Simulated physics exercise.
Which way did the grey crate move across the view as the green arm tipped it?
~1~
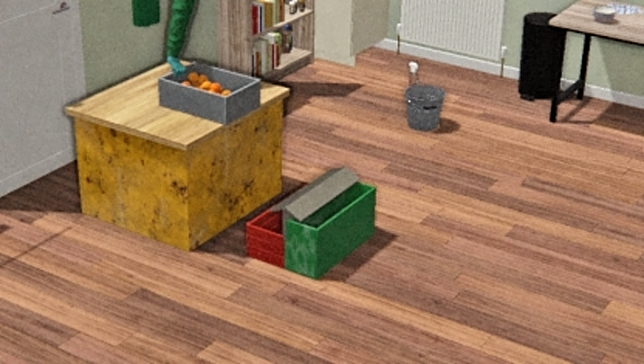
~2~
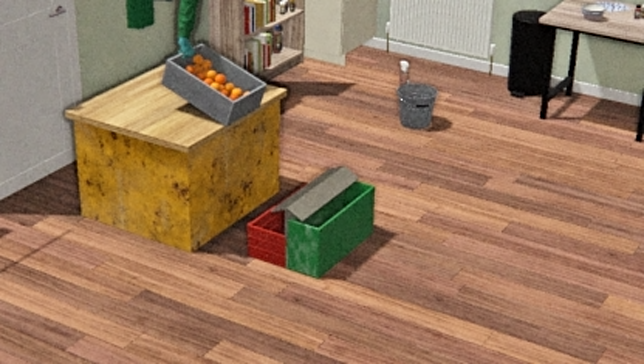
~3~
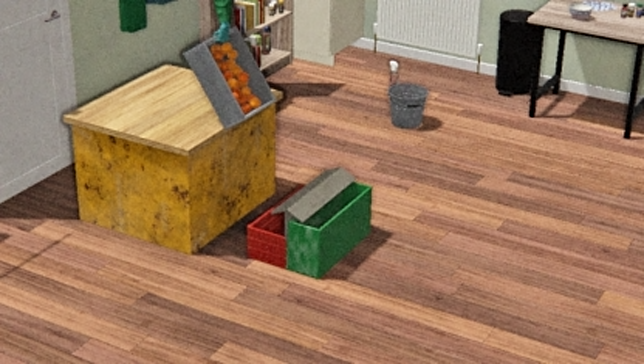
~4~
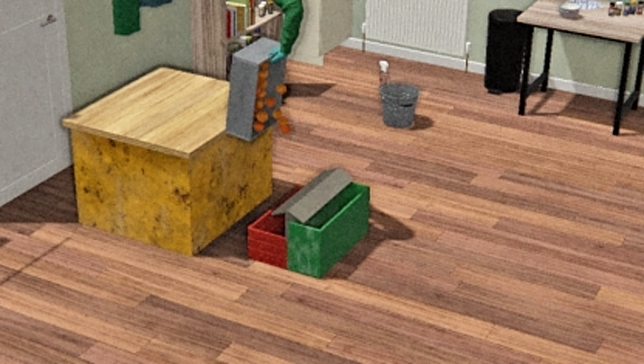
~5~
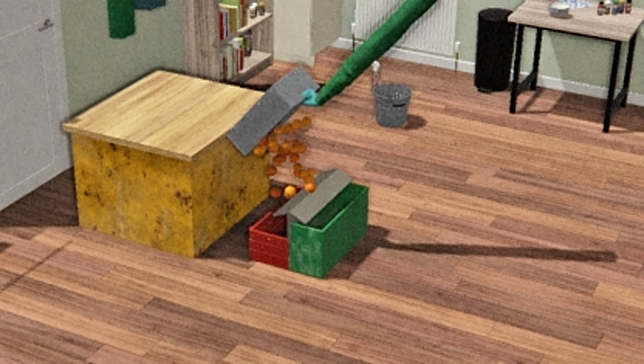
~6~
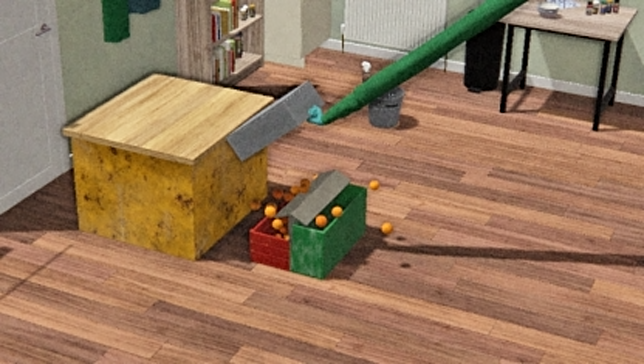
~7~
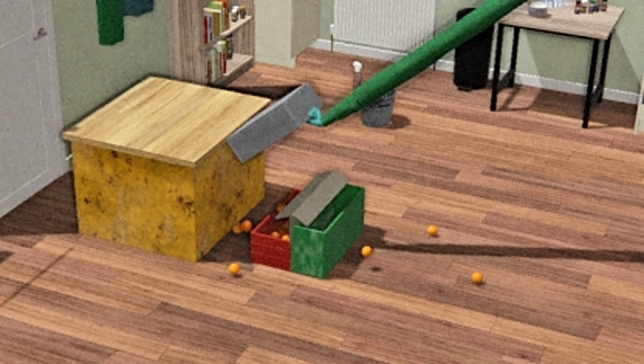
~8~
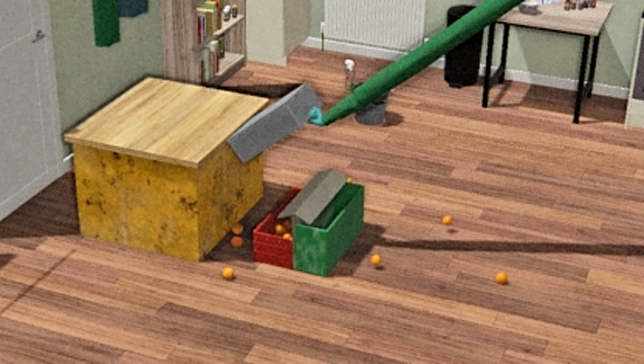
The grey crate moved to the right, going over the edge of the bench as it tipped.
